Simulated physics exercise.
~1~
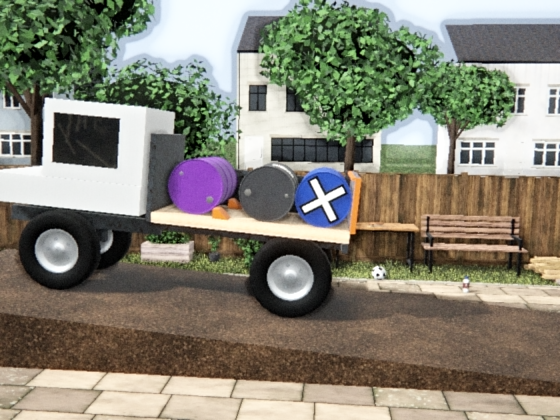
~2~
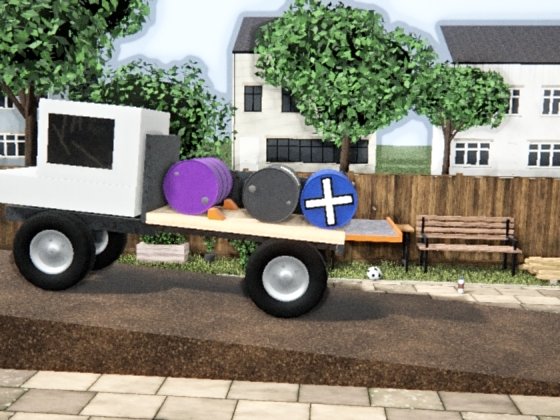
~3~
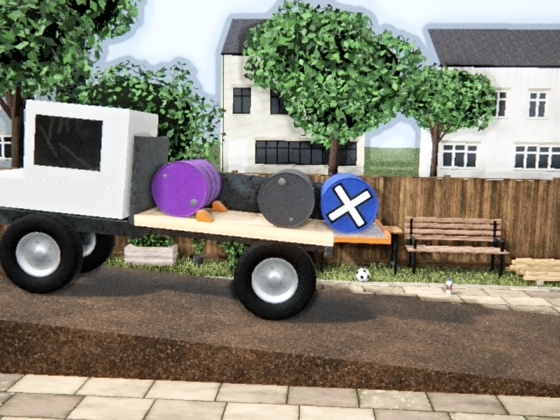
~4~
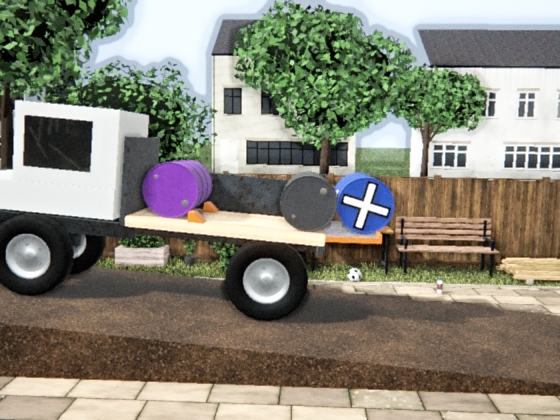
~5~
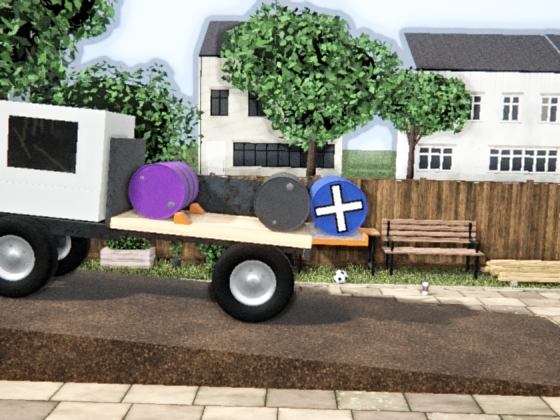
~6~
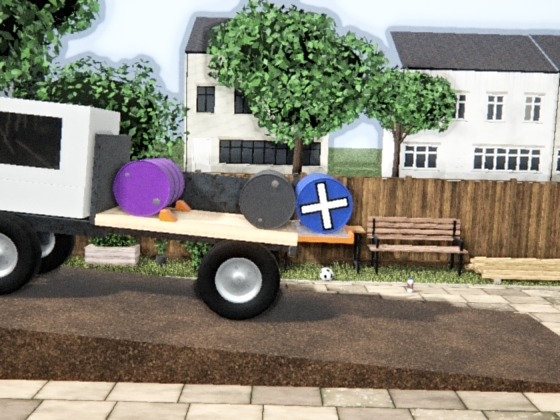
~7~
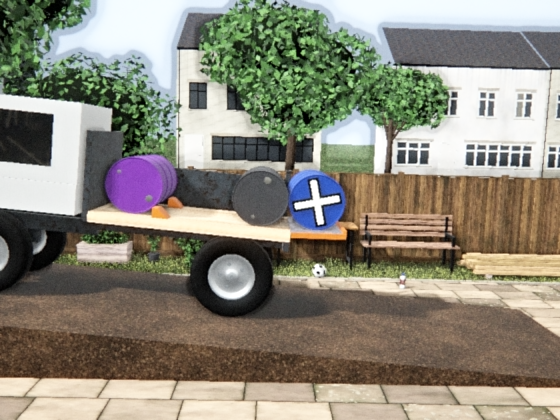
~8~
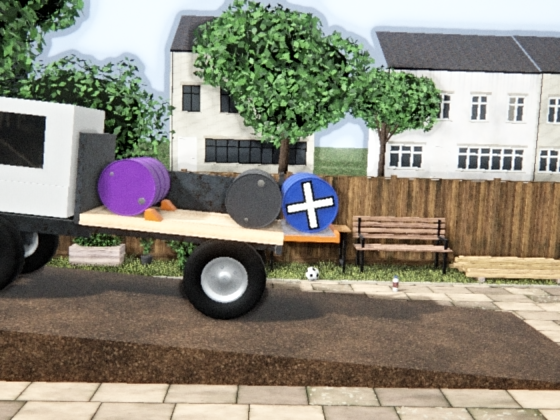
The blue drum with the white cross rolled right onto the truck's tailgate as it dropped flat, reached the rim at the end, rolled back a little and came to rest still on the gate, while the purple drum stayed put behind the orange chock.
